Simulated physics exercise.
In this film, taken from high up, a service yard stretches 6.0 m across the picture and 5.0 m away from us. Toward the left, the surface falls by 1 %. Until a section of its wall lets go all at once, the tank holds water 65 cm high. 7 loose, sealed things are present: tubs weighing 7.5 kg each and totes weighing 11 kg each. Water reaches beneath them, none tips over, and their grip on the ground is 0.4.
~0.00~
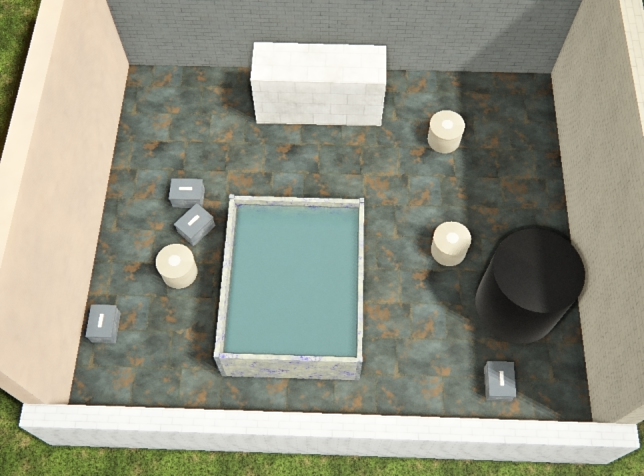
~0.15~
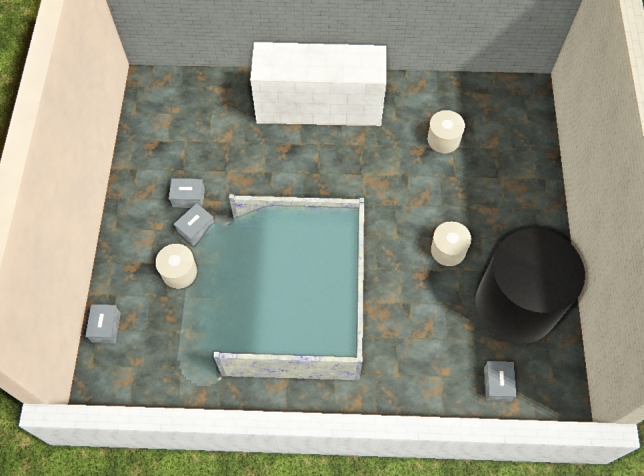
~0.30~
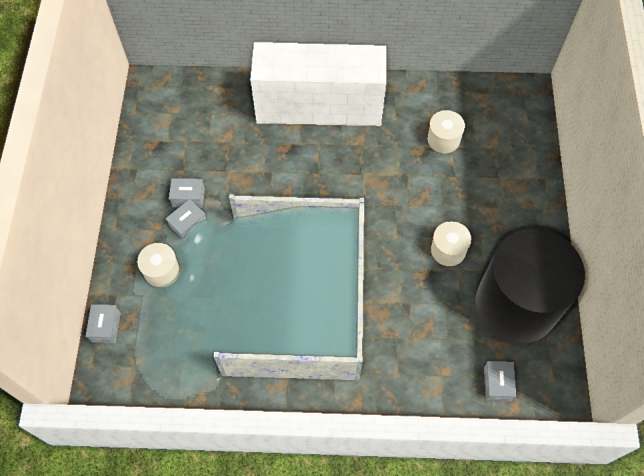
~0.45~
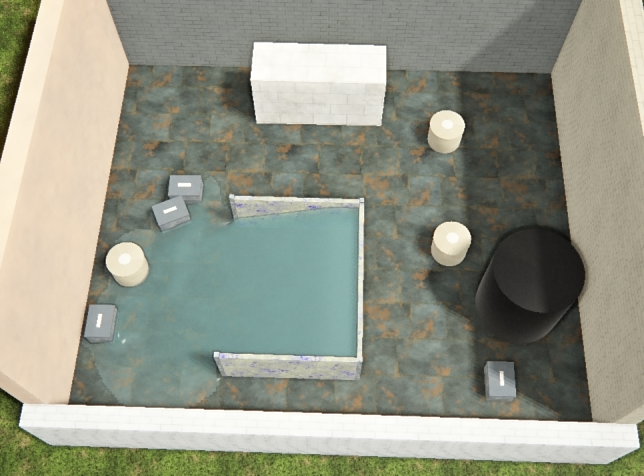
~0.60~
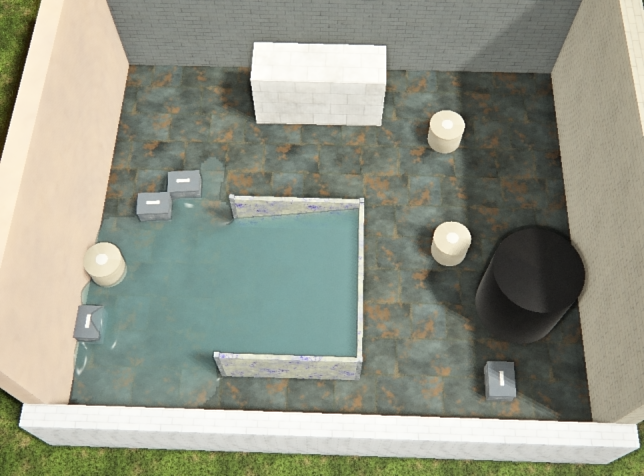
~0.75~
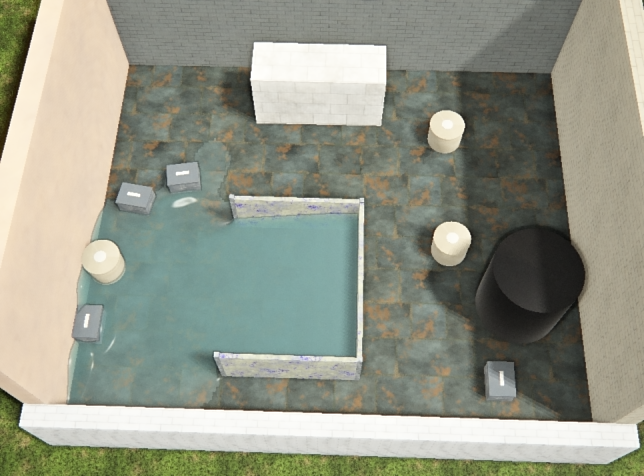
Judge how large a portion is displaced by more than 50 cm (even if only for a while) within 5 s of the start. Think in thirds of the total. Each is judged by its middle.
Result: The highest band.
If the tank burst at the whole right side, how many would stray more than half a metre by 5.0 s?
That gives 3 of them.
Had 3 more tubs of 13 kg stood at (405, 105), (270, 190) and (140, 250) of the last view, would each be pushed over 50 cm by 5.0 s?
So it's stays below, then stays below, then gets above.
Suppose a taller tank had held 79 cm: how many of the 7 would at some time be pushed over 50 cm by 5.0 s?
Then it comes to 5.
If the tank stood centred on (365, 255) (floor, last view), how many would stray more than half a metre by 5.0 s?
Count: 5.
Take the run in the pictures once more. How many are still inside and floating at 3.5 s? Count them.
Total: 3.
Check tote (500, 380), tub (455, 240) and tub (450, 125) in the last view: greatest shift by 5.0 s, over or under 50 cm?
First exceeding it, second falling below it, third falling below it.
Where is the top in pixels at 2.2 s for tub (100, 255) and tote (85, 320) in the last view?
(180, 174) and (108, 388), roughly.
After 1.1 s 3 of 7 are over 50 cm from their spots; 2 afloat.
After 2.2 s 4 of 7 are over 50 cm from their spots; 3 afloat.
After 3.5 s 4 of 7 are over 50 cm from their spots; 3 afloat.
After 5.0 s 5 of 7 are over 50 cm from their spots, and 5 have been at some point; 1 afloat.
